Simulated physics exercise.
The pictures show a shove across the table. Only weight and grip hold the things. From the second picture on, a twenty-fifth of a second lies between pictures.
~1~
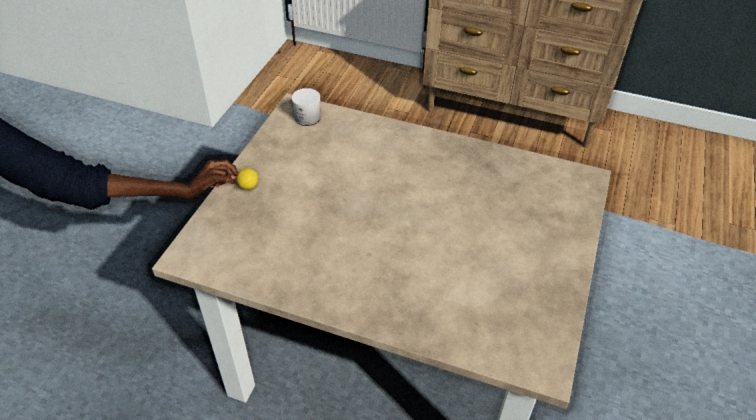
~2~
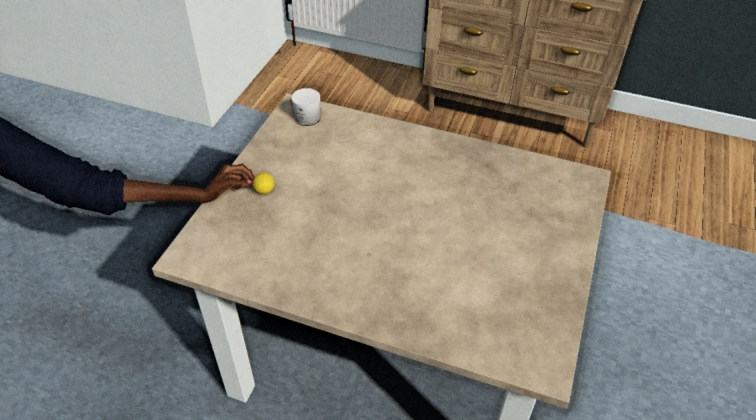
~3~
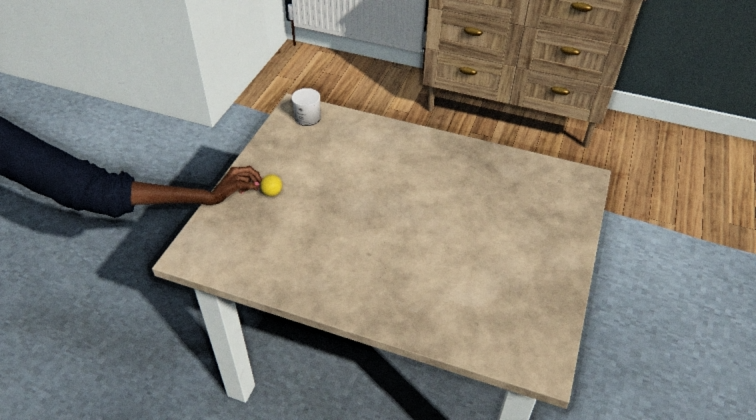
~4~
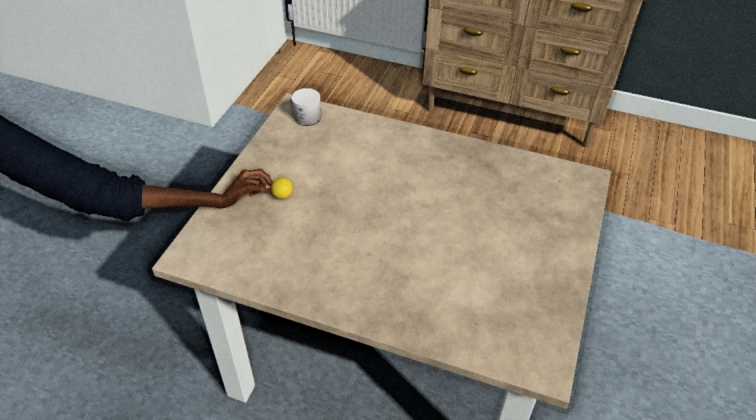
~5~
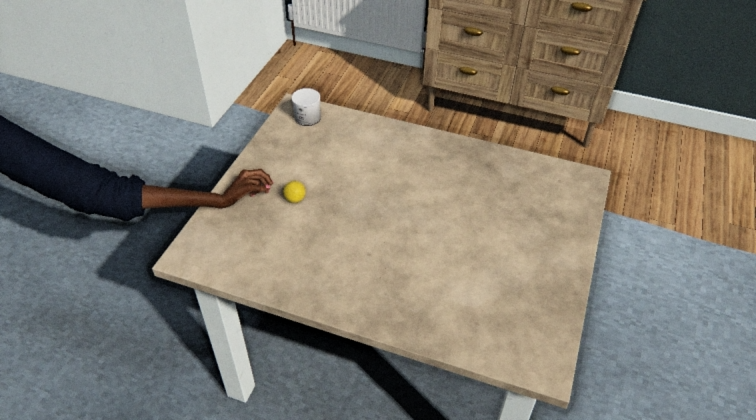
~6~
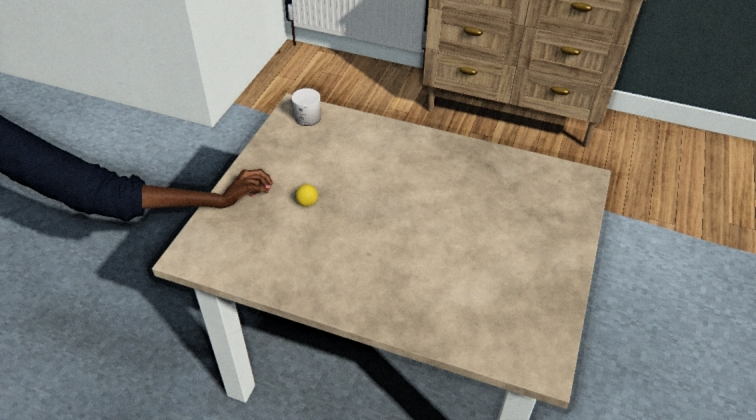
A dark-skinned arm in a navy sleeve reaches in from the left over a mottled beige table with white legs, seen from above in a room with blue-grey carpet and wood flooring. A yellow lemon sits at the fingertips, with a white mug near the far left corner and wooden drawers behind. The hand pushes the lemon rightward, then stays still while it rolls on slightly.
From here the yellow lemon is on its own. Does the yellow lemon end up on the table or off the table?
The yellow lemon goes over the edge.
Then, 0.30 s after the last picture, yellow lemon rolled well along near (402, 221).
Then, 0.80 s after the last picture, yellow lemon rolled well along near (569, 267).
Then, 1.20 s after the last picture, yellow lemon now off the table.
By the end, off the table, yellow lemon.
